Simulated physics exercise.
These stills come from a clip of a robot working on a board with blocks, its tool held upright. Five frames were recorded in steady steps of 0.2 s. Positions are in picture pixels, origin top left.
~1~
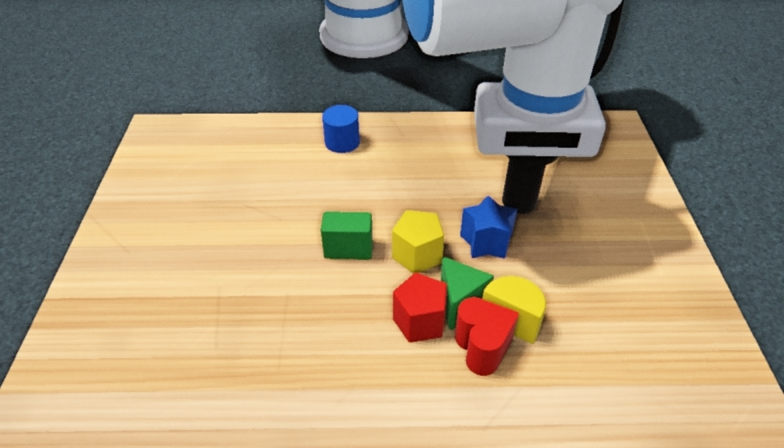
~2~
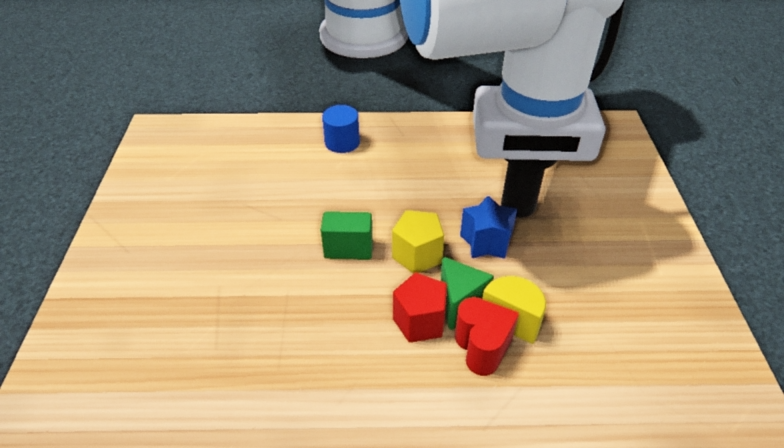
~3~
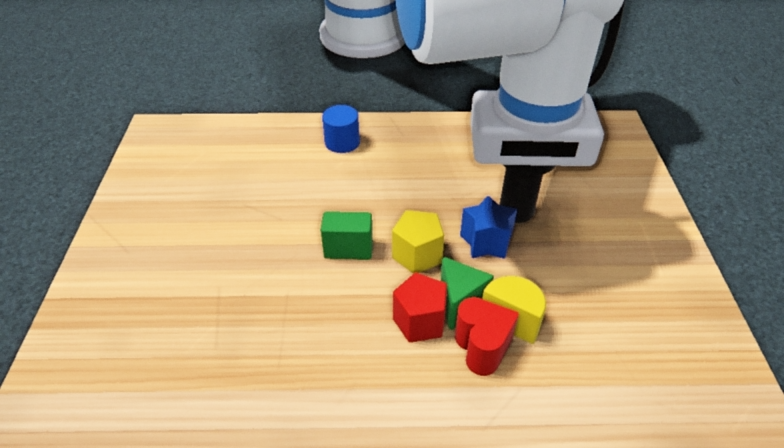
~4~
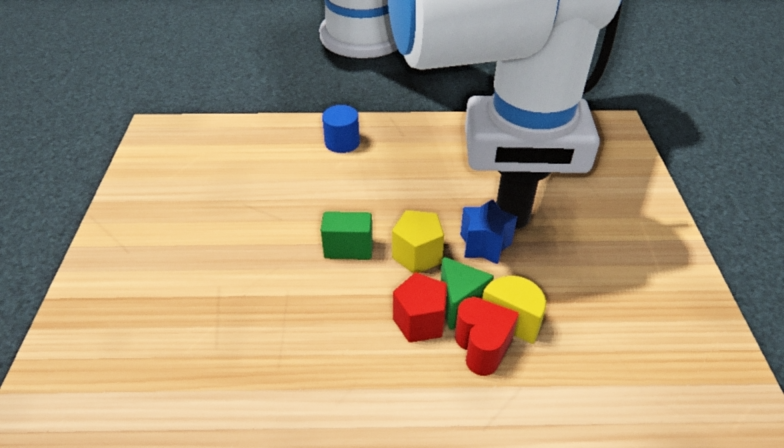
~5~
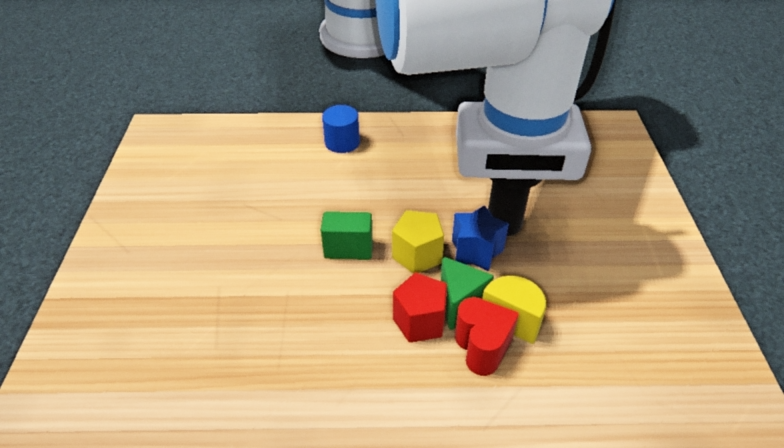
A robot arm with a black tool moves slightly left and toward the viewer on a wooden board, nudging the blue star a short way toward the nearby blocks, while the other red, yellow, green and blue pieces stay still.
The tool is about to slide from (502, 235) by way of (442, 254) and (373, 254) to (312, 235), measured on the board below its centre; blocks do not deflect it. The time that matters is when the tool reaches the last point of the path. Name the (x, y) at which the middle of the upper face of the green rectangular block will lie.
It will likely be found at (282, 224).
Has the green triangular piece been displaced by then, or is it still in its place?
Its place changes.
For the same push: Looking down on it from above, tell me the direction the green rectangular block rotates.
From above, the green rectangular block will be seen to turn clockwise.
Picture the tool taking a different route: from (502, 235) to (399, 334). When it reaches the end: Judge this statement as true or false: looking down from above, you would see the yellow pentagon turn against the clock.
The statement is false.
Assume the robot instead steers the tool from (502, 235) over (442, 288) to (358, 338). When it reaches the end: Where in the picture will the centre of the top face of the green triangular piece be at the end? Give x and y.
I'd guess (441, 312).
The first path, step by step. One third of the way, tool (441, 245); green rectangular block (327, 222), turned 35° clockwise; yellow pentagon (367, 244); green triangular piece (452, 279), turned 30° anticlockwise; blue star (415, 246).
Two thirds of the way, tool (373, 245); green rectangular block (317, 222), turned 50° clockwise; yellow pentagon (334, 256), turned 25° clockwise; green triangular piece (450, 279), turned 40° anticlockwise; blue star (385, 259), turned 50° anticlockwise.
At the end, tool (310, 226); green rectangular block (282, 224), turned 40° clockwise; yellow pentagon (334, 256), turned 25° clockwise; green triangular piece (450, 279), turned 40° anticlockwise; blue star (385, 259), turned 50° anticlockwise.
